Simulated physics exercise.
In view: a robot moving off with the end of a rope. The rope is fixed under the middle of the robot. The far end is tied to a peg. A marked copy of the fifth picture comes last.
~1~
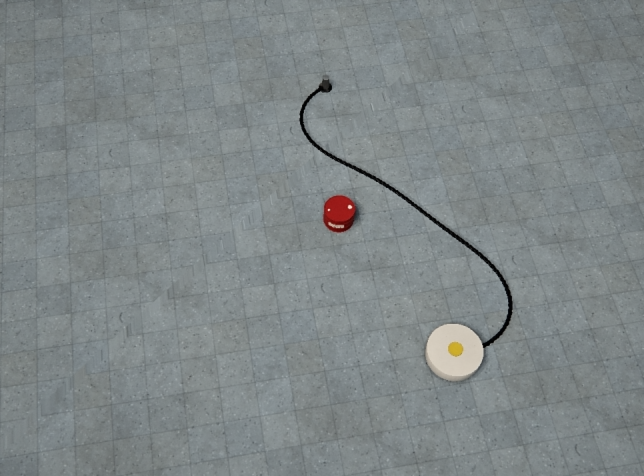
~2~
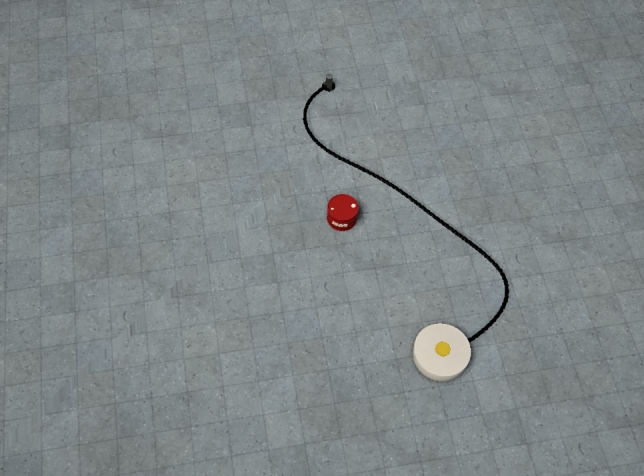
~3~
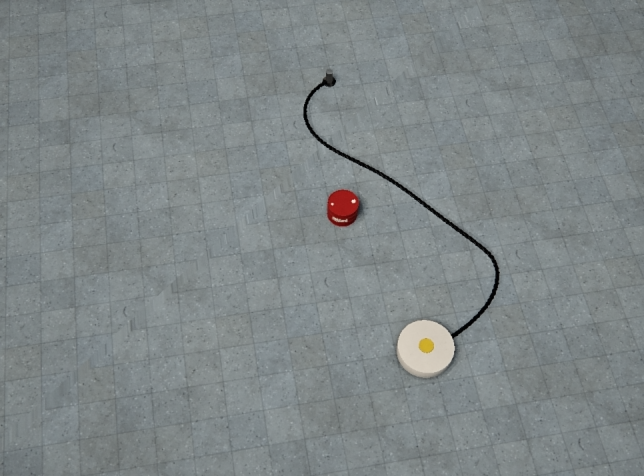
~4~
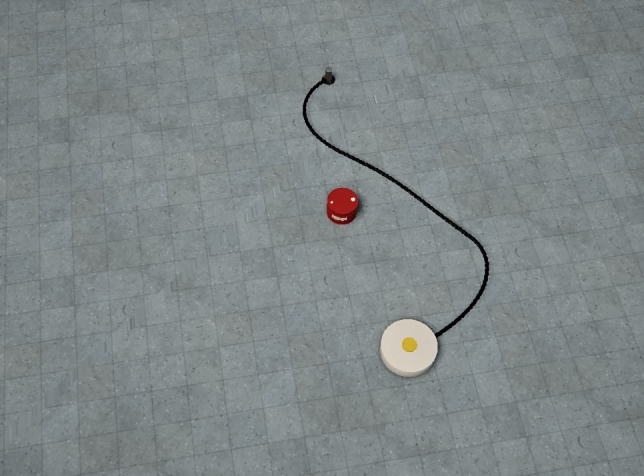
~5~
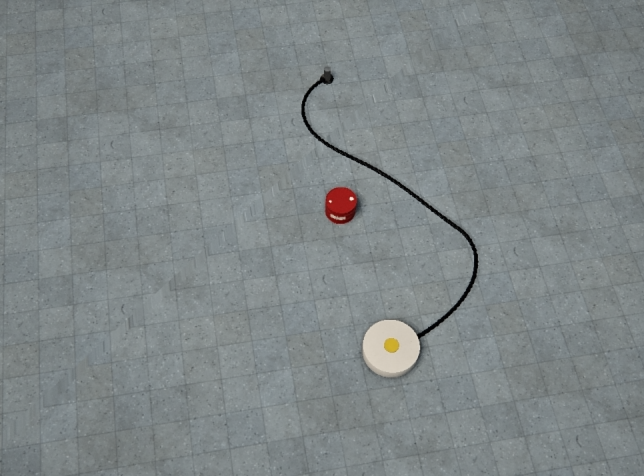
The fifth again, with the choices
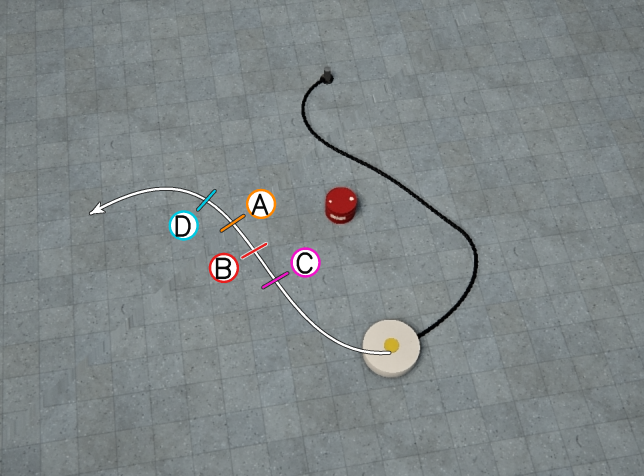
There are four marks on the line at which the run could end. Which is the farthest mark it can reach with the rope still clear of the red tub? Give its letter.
Up to mark D.
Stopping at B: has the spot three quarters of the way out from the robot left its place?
No.
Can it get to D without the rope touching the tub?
For that mark, yes.
On the marked copy, A at (233, 223); B at (254, 251); C at (275, 280); D at (206, 200); the route from (390, 353) via (247, 241) to (91, 213).
With D. Early on, robot (306, 314), middle of the rope (417, 199).
Further on, robot (253, 245), middle of the rope (417, 199).
At the end, robot (206, 196), middle of the rope (411, 202); nothing has been touched.
As for the rest, A is safe but short; B is safe but short; C is safe but short.
